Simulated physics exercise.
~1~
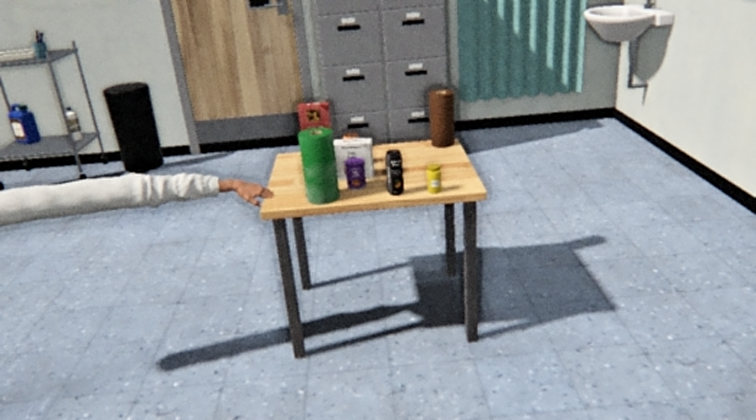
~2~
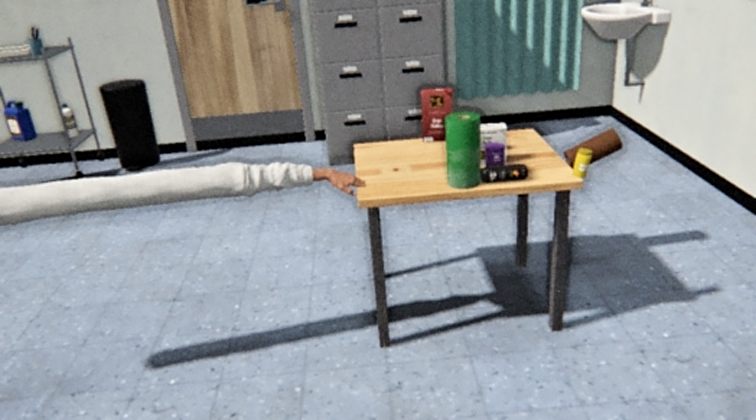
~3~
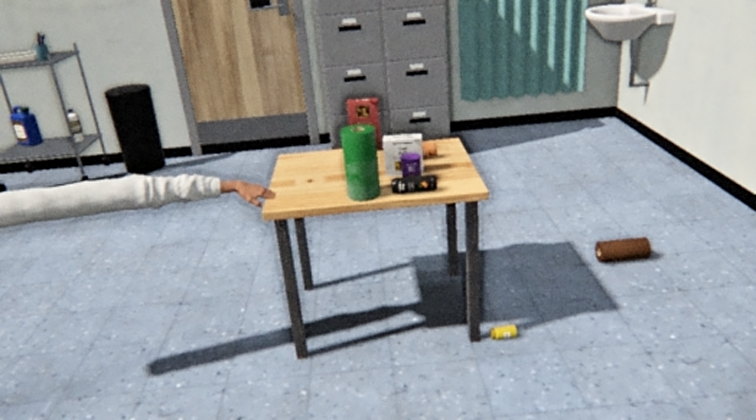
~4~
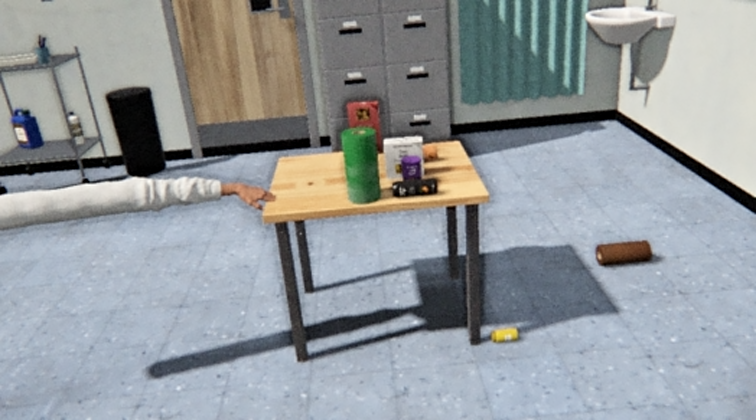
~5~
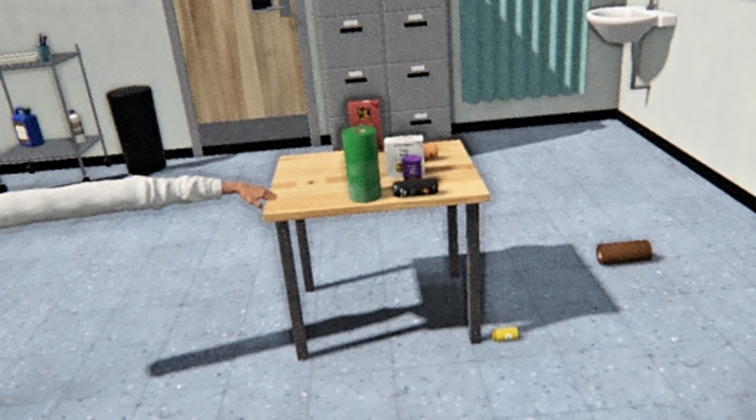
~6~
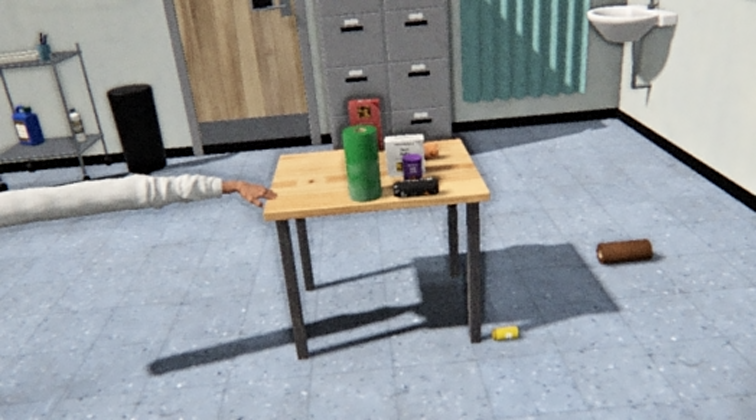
Wooden table jerking right and back beside an outstretched arm, brown roll and yellow shaker falling off, black can left lying on top.
